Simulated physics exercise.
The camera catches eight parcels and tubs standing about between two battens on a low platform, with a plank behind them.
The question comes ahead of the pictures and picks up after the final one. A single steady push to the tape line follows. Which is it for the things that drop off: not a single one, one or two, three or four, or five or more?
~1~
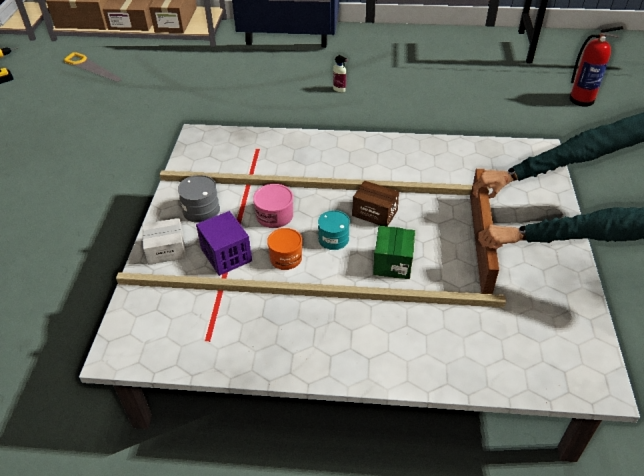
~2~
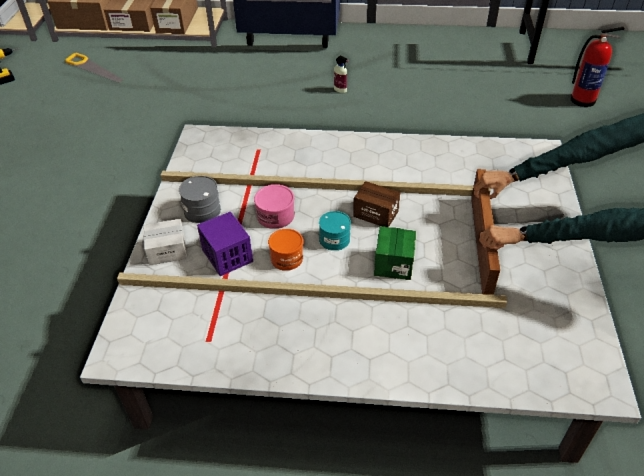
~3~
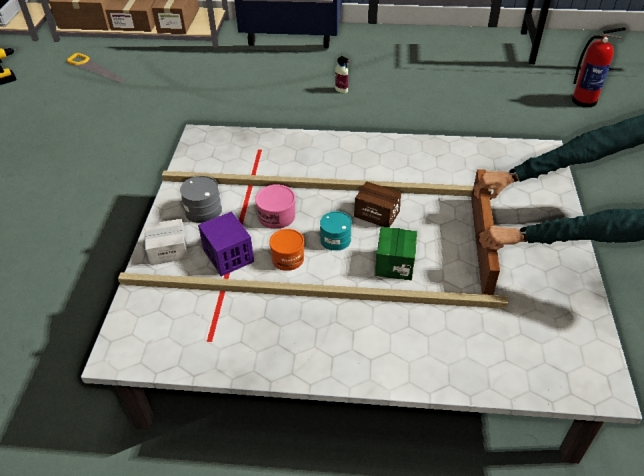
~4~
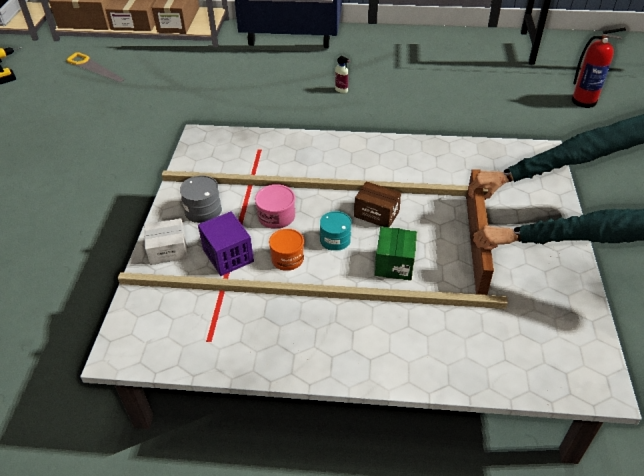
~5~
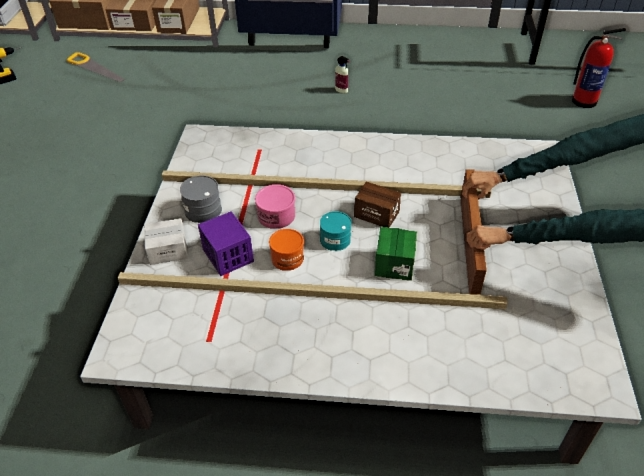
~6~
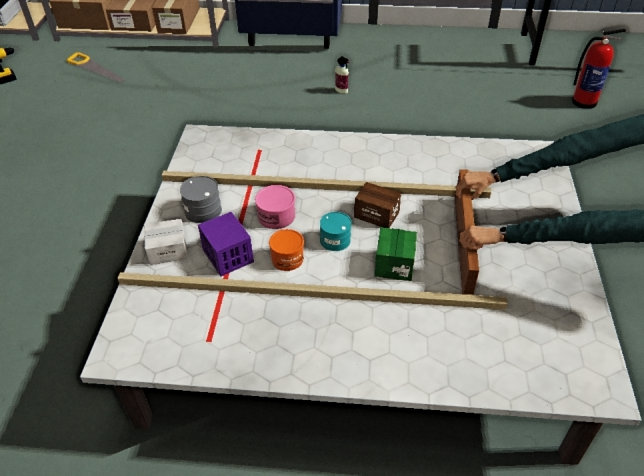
The ones that plunge will number one or two.
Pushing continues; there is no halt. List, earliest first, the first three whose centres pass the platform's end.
Leading is the white box, followed by the grey canister and the purple crate in that order.
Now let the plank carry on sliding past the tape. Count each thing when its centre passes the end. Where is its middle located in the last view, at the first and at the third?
Around (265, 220); afterwards around (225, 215).
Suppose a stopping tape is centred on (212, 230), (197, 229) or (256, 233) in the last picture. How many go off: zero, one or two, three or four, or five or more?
Taking the three places in turn: Three or four, three or four, just one or two.
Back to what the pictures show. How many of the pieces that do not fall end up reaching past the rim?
The number is 1.
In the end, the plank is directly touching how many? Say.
That makes 3.
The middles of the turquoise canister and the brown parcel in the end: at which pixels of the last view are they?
You'll find the turquoise canister at roughly (222, 223) and the brown parcel at roughly (224, 202).
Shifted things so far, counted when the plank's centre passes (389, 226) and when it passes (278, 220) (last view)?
Well, it's 2 at the first one and 8 at the second.
Soon after, none off yet; white box at rest near (166, 242); grey canister at rest near (201, 200); purple crate at rest near (226, 244).
Then, none off yet; white box moved a little near (146, 240); grey canister moved a little near (185, 198); purple crate moved about its own width near (181, 244).
By the end, the number that fall off is one or two; fallen, grey canister and white box.
